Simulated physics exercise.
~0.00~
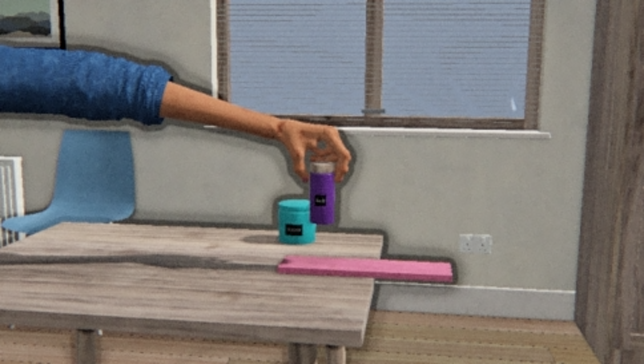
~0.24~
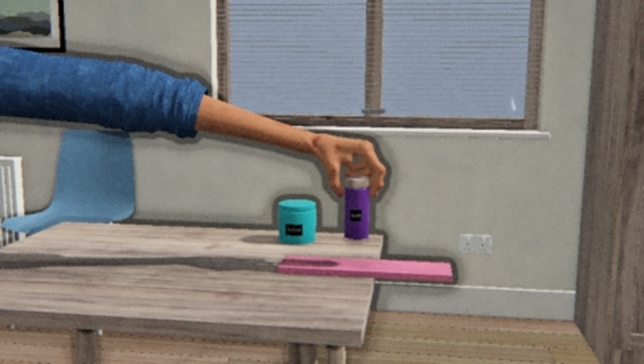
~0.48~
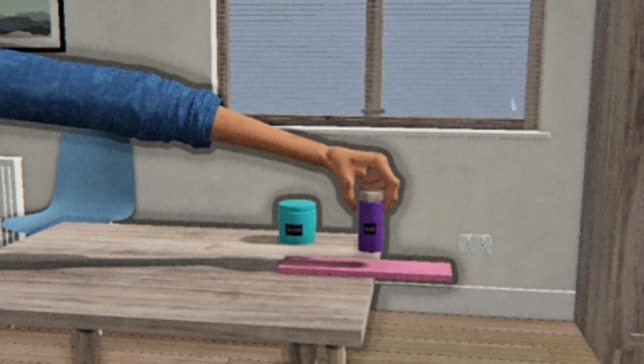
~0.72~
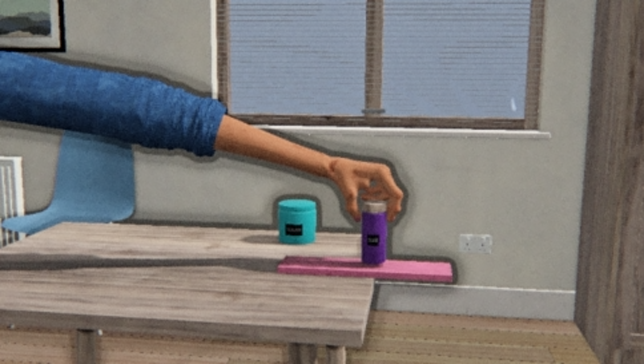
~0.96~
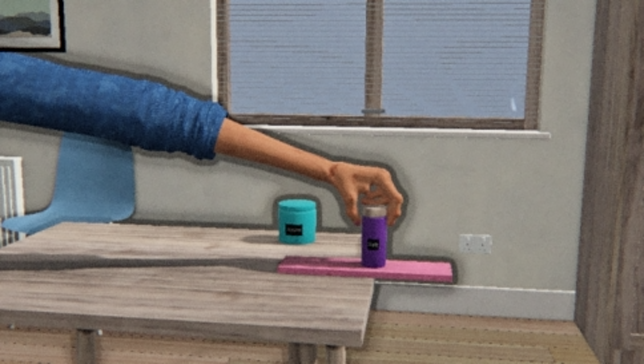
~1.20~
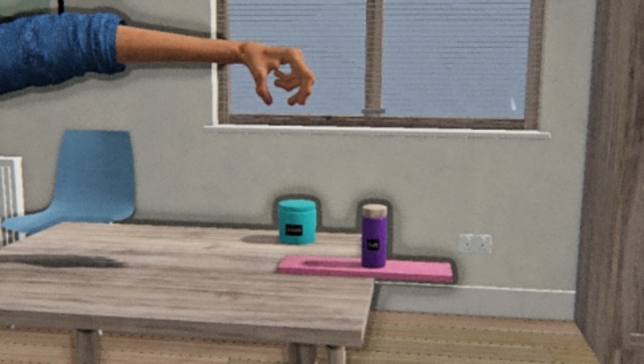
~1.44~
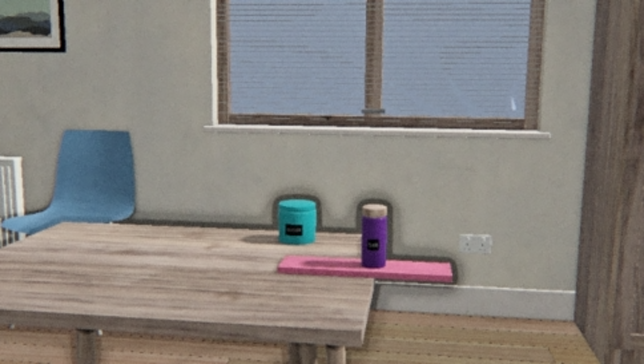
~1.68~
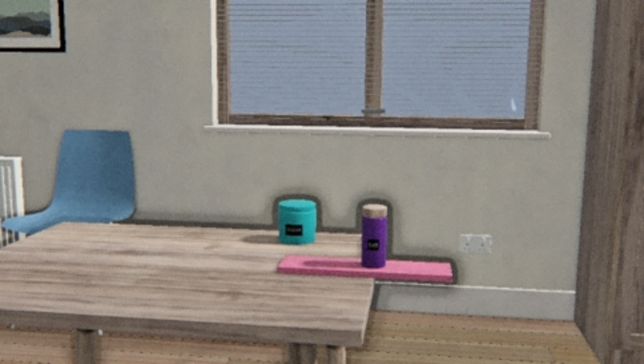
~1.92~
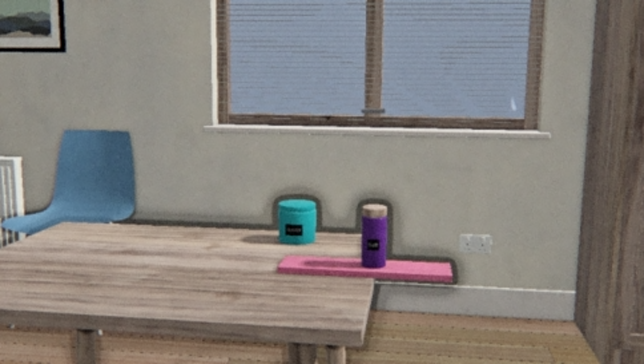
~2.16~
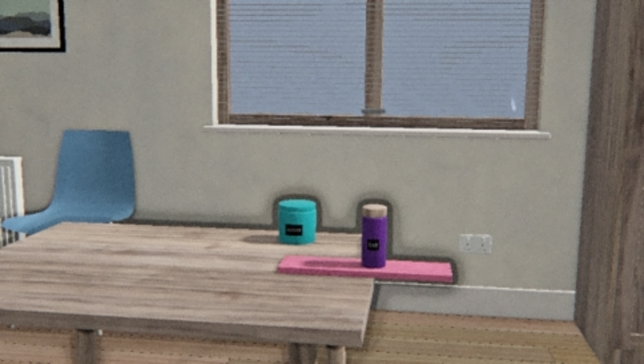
At first, a hand in a blue sleeve reaches in from the left, holding a purple shaker upright above a wooden table, where a turquoise jar stands near a pink plank that juts past the table's right edge. The hand carries the shaker to the right, then lowers it onto the plank, close to the table's edge. It lets go and draws back up and to the left until it is out of view. The plank keeps its balance on the table, with the shaker standing upright on it and the jar still in its place.
